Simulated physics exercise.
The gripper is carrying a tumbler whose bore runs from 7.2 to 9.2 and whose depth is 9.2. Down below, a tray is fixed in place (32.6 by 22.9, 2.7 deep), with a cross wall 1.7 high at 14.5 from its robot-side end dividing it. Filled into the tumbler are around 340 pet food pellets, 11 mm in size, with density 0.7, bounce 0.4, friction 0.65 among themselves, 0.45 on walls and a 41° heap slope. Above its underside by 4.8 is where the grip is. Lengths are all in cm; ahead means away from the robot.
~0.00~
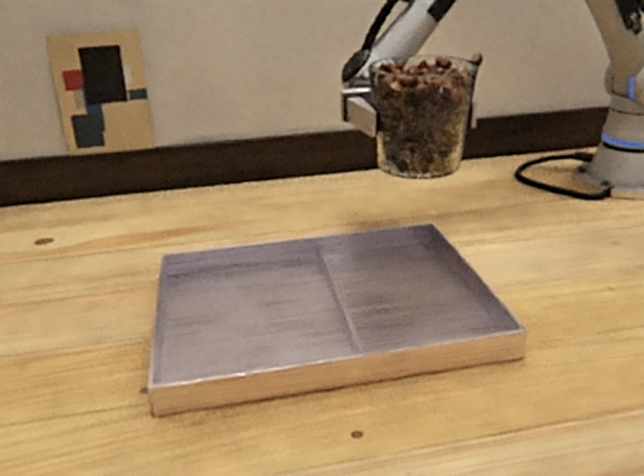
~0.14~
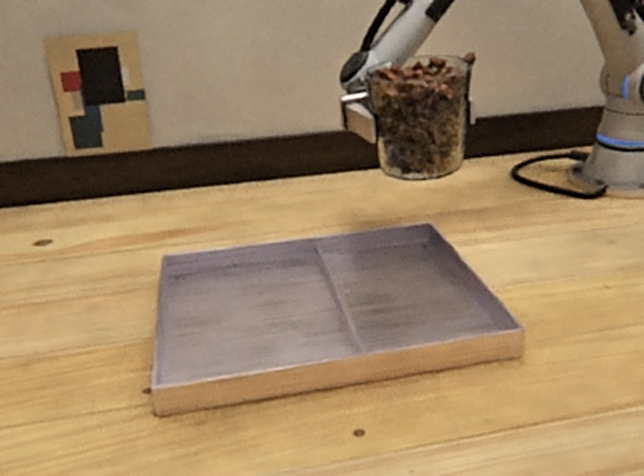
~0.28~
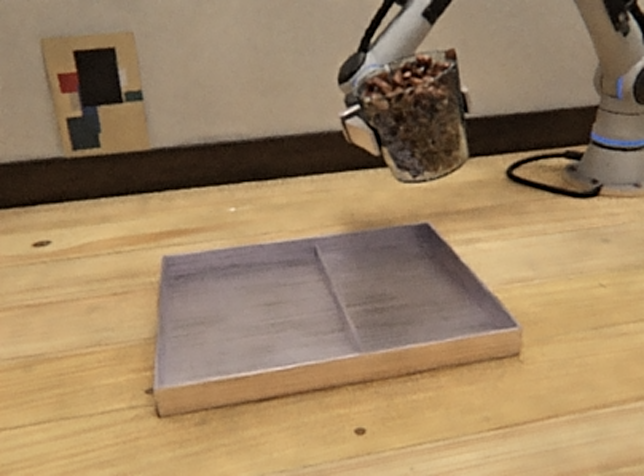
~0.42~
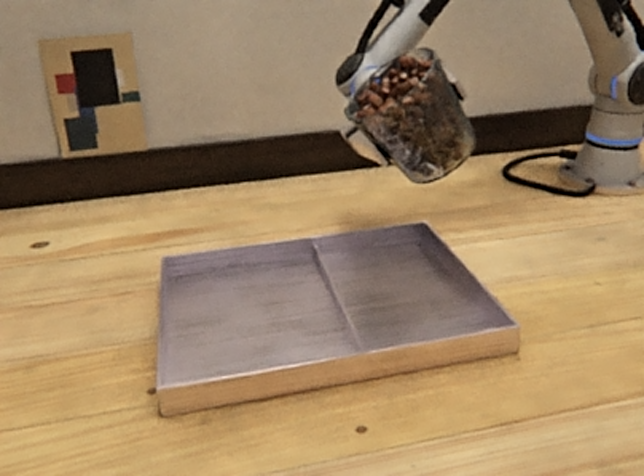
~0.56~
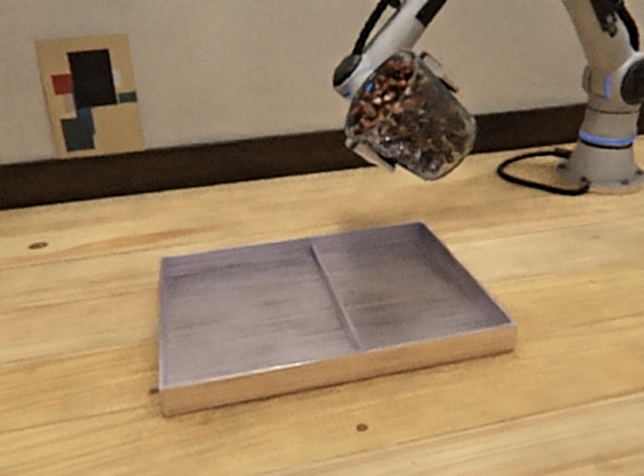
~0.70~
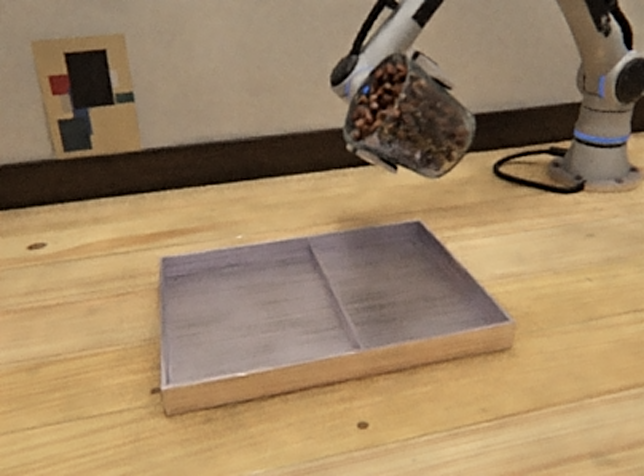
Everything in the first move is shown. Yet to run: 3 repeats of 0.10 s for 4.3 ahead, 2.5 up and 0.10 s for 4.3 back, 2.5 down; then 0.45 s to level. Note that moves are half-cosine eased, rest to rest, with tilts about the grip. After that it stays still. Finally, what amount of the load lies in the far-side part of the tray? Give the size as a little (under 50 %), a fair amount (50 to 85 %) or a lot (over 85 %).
A fair amount.
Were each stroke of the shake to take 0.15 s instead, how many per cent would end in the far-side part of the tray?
In that case about 35 in a hundred.
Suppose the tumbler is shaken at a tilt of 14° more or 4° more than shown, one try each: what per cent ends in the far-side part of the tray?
It would be around 90 and 80 per cent.
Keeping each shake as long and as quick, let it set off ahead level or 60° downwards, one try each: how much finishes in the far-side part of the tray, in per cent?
You'd get some 45 per cent with the first setting and some 20 per cent with the second.
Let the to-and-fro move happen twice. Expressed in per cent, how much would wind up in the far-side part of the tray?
In that case it would be roughly 70 per cent.
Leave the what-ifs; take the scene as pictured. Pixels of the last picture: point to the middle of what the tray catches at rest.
Estimated centre at around (255, 314).
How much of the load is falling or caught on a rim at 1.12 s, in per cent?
My guess is some 13 in a hundred.
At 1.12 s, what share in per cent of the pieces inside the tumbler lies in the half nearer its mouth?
Close to 70 in a hundred.
After 1.12 s, tilted 55° forward, highest piece 22 above the table; 188 in the far-side part, 100 in the tumbler, 5 in the robot-side part, 43 in flight or on a rim.
After 1.54 s, tilted 25° forward, highest piece 22 above the table; 246 in the far-side part, 71 in the tumbler, 14 in the robot-side part, 4 on the table or floor, 1 in flight or on a rim.
After 1.95 s, level, highest piece 21 above the table; 247 in the far-side part, 71 in the tumbler, 14 in the robot-side part, 4 on the table or floor.
After 3.00 s, level, highest piece 21 above the table; 247 in the far-side part, 71 in the tumbler, 14 in the robot-side part, 4 on the table or floor.
In the end, 247 in the far-side part, 71 in the tumbler, 14 in the robot-side part, 4 on the table or floor. That is 74 % in the far-side part of the tray.
